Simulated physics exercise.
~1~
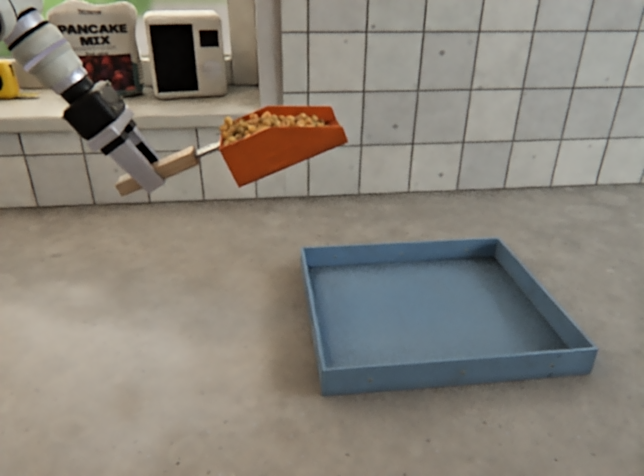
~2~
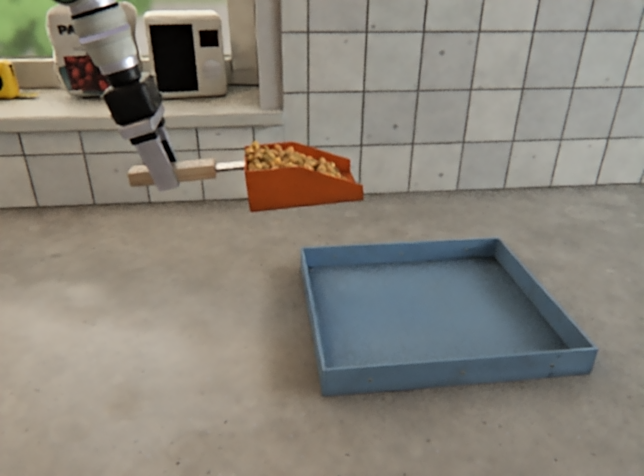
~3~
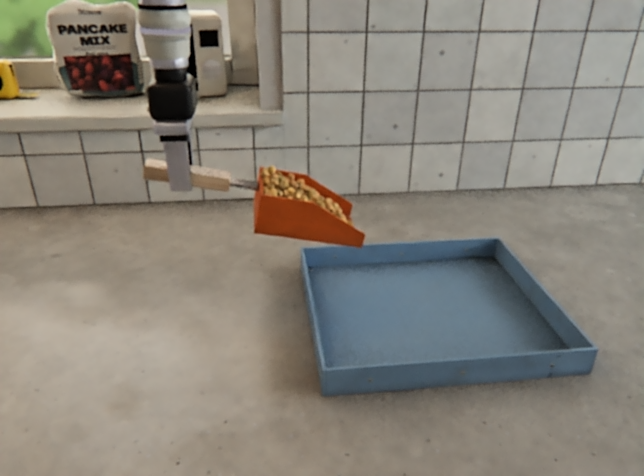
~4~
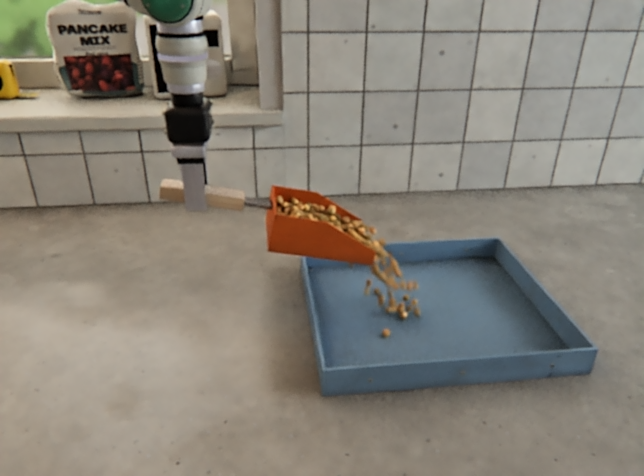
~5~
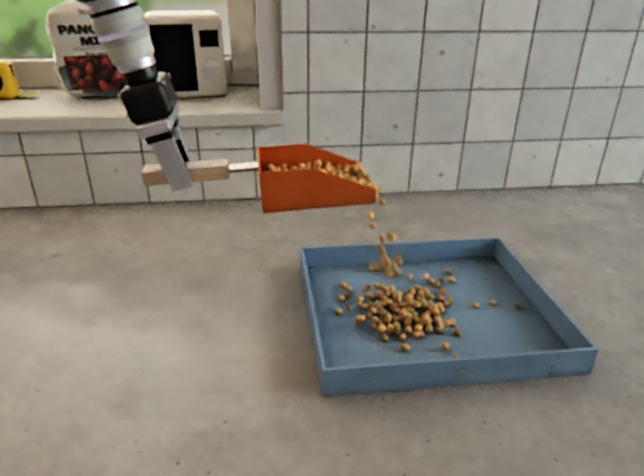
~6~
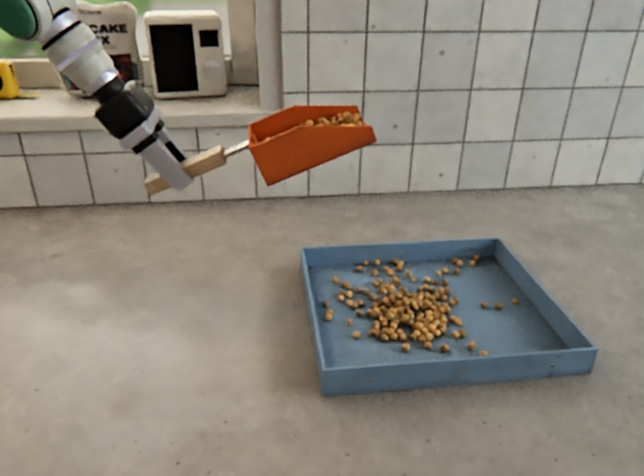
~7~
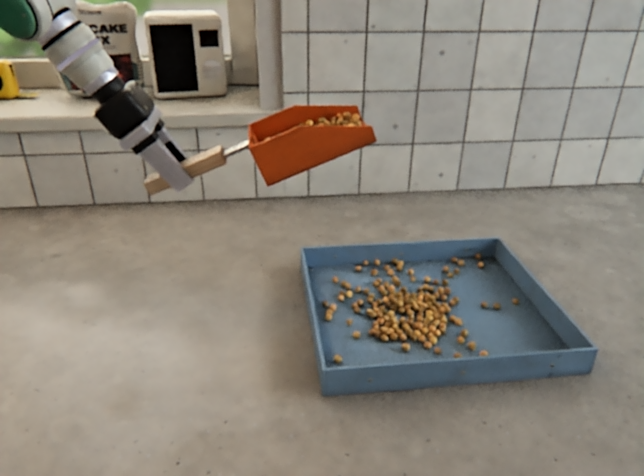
An orange scoop full of dried chickpeas, held by a robot arm, moved down and right while tipping forward, spilling many into a blue tray; it then rose and tilted back, ending still above the scattered pile with some chickpeas left inside.
